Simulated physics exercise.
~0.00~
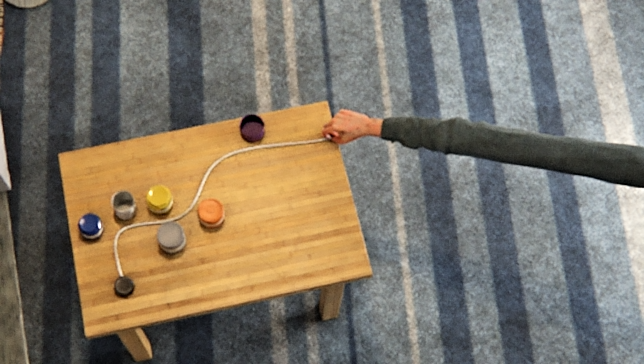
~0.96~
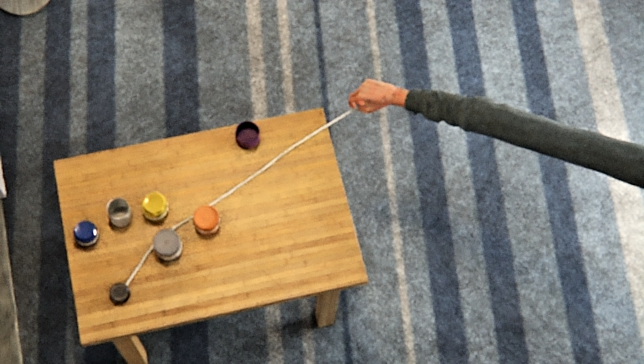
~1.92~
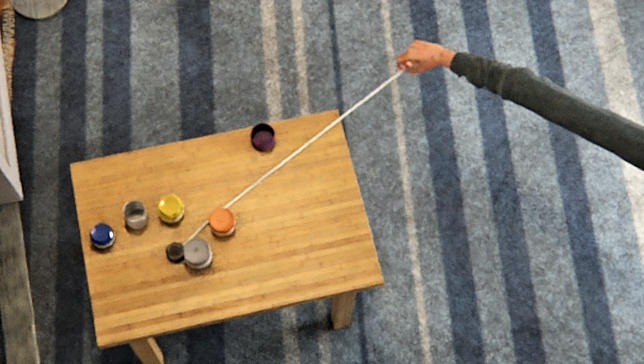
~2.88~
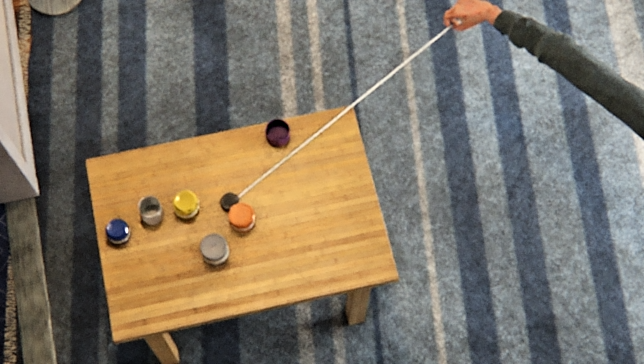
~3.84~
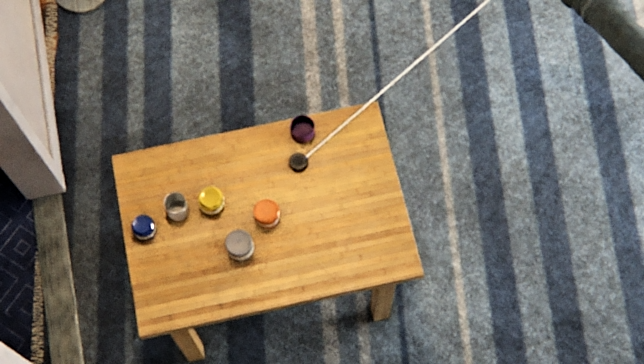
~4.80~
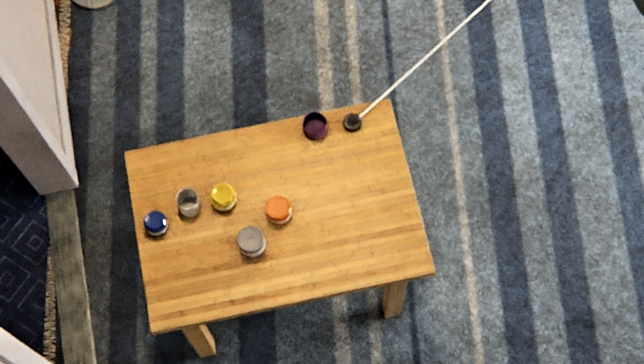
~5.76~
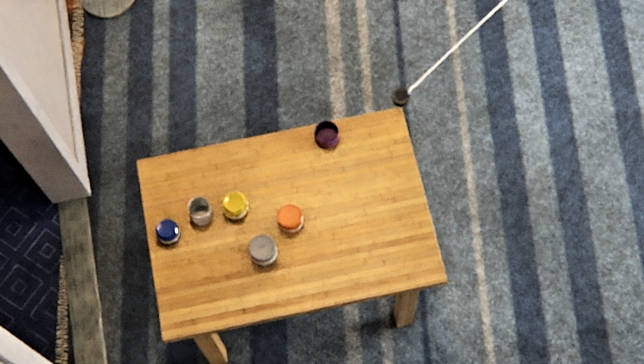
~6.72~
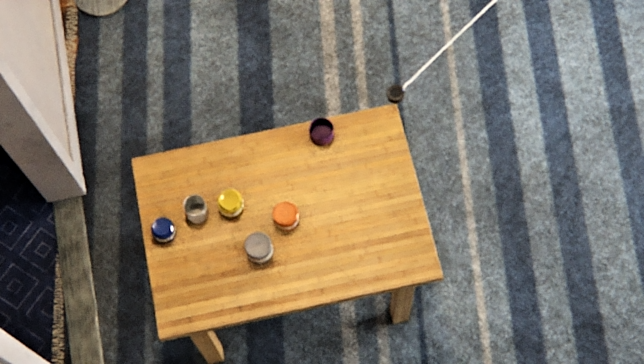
The clip opens on a wooden side table above a striped blue rug, where a white cord curves among several small containers to a round black piece near the lower left. A hand at the right edge pulls the cord taut, drawing it rightwards and slightly up. The black piece slides up beside the grey tin, which shifts a little right and down, then passes the orange tin, which hardly moves. It continues past the purple cup to the upper right corner. Finally, it sits just beyond the table's edge, still on the cord, with the containers left behind.
